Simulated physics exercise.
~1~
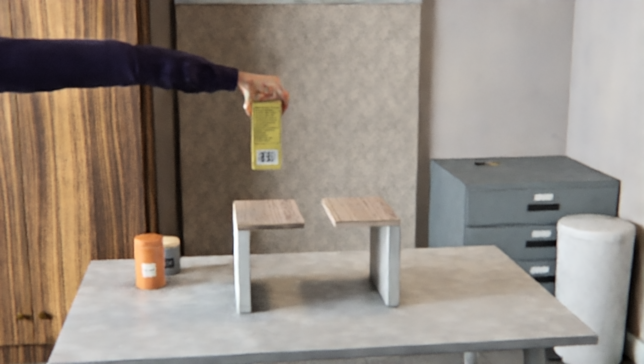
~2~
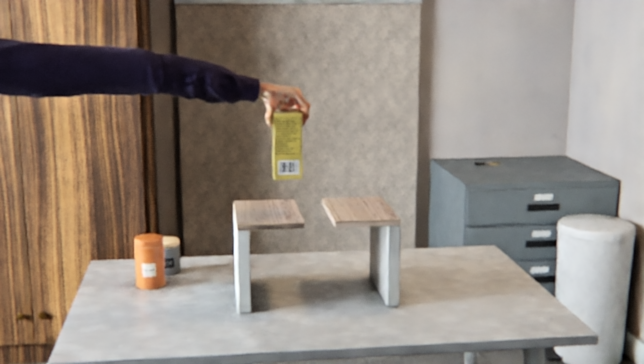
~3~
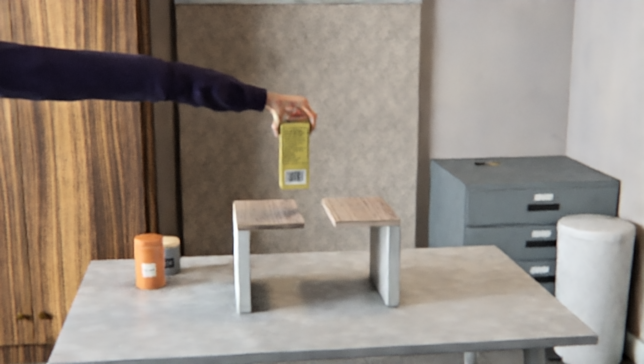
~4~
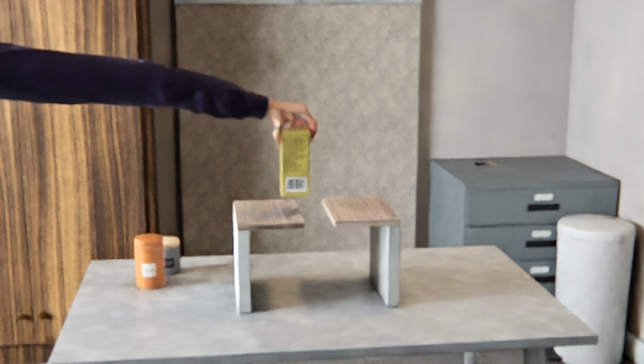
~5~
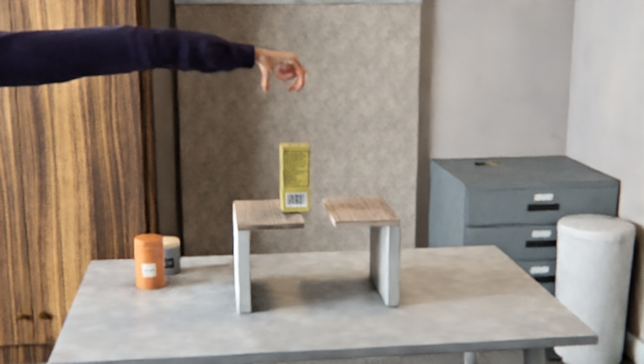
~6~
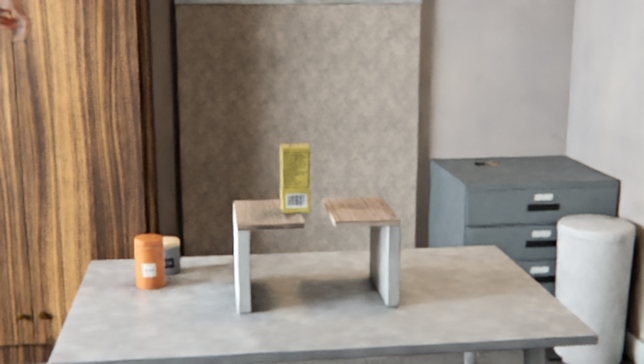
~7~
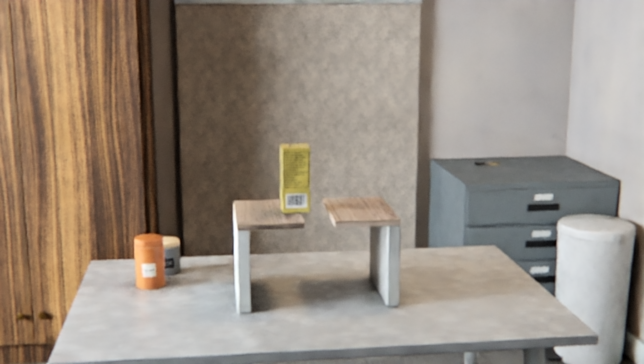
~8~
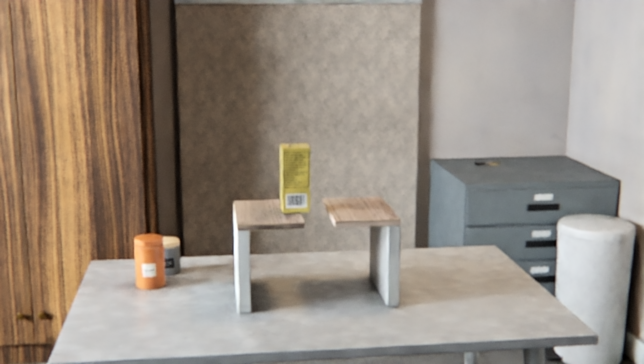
A yellow carton is lowered by a hand, released, and rests upright on the left support.
